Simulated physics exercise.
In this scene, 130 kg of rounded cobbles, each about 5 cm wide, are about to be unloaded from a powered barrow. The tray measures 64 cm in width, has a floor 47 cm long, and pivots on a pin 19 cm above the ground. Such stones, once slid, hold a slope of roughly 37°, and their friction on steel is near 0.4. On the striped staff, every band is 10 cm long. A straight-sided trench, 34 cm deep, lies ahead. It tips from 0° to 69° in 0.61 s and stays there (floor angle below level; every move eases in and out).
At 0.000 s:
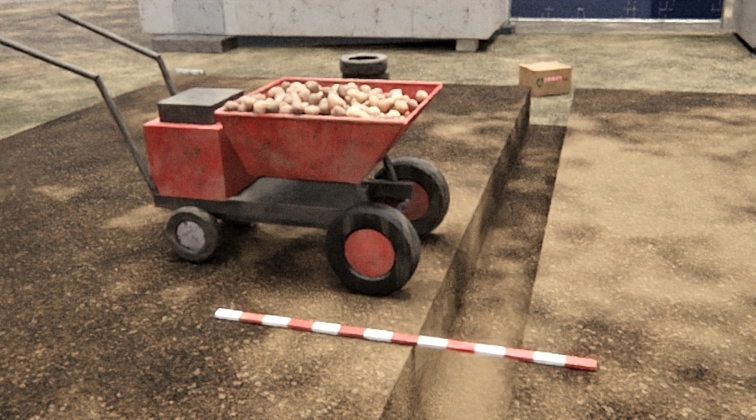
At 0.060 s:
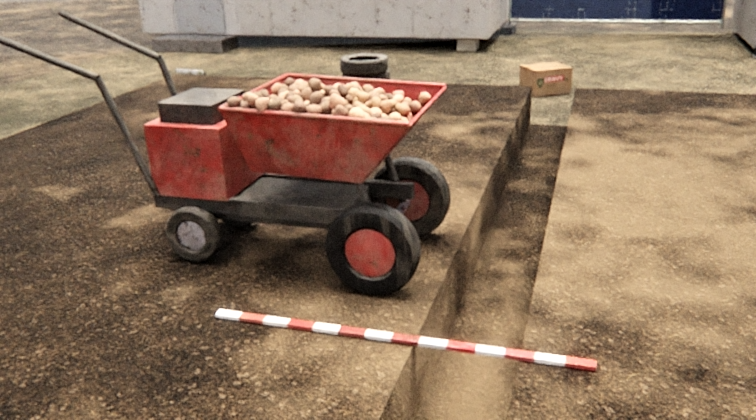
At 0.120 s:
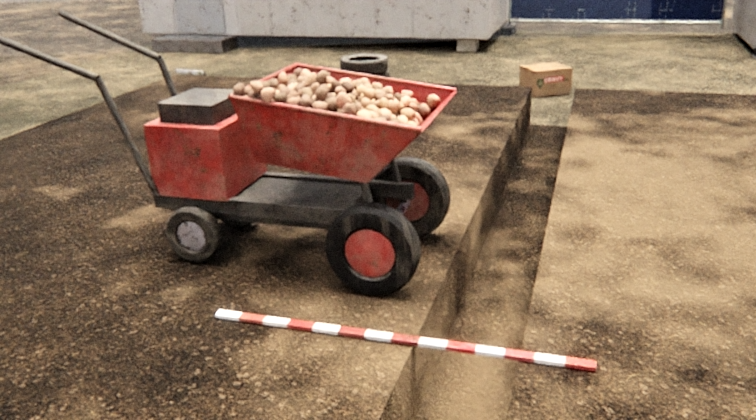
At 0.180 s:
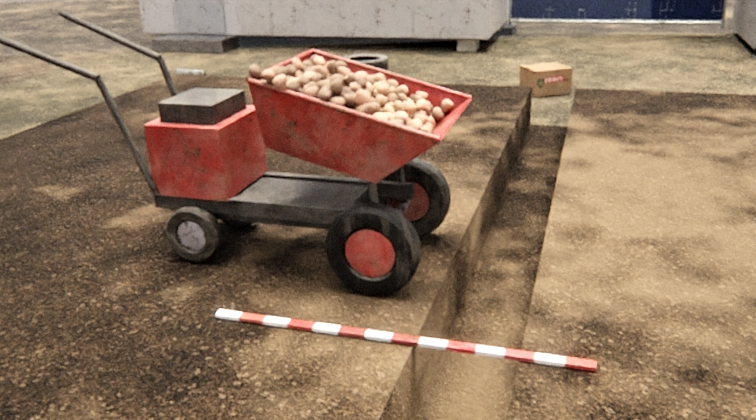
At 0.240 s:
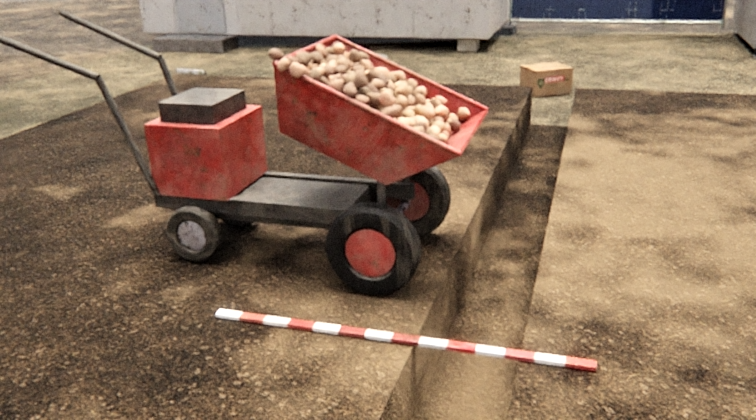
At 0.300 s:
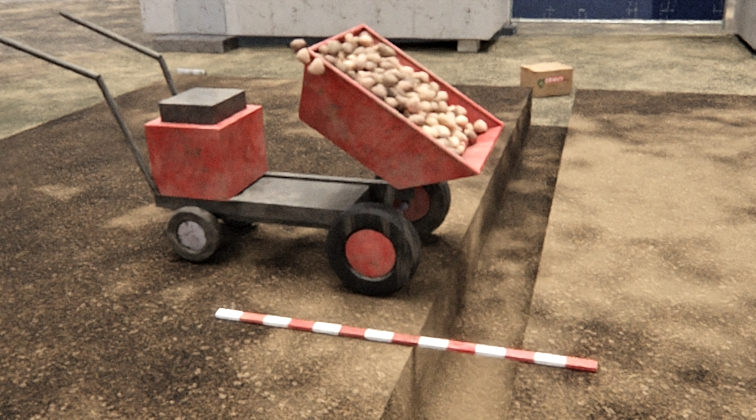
The footage shows a red powered barrow standing beside a straight trench, with a red-and-white striped staff on the ground, as its tray of rounded stones tilts steadily forward and down to the right while the wheels stay still.
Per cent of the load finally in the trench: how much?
Approx. 16 %.
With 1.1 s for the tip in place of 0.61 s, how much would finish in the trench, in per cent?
With that change, it comes to around 30 per cent.
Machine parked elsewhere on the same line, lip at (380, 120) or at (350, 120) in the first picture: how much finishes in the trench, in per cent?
The first start gives about 30 per cent, the second about 55.
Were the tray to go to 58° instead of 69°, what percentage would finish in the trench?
I'd expect around 20 in a hundred.
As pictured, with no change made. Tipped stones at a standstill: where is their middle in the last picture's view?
Their middle ends up near (612, 282).
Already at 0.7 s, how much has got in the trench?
Close to 0 per cent at that time.
After 0.5 s the floor is at 59°; 100 % in the tray; the foremost stones are at (507, 191).
After 0.7 s the floor is at 69°; 63 % in the tray, 2 % in the trench, 35 % past the trench; the foremost stones are at (622, 280).
After 1.1 s the floor is at 69°; 14 % in the tray, 3 % in the trench, 83 % past the trench; the foremost stones are past the picture's edge.
After 3.0 s the floor is at 69°; 0 % in the tray, 16 % in the trench, 84 % past the trench; the foremost stones are past the picture's edge.
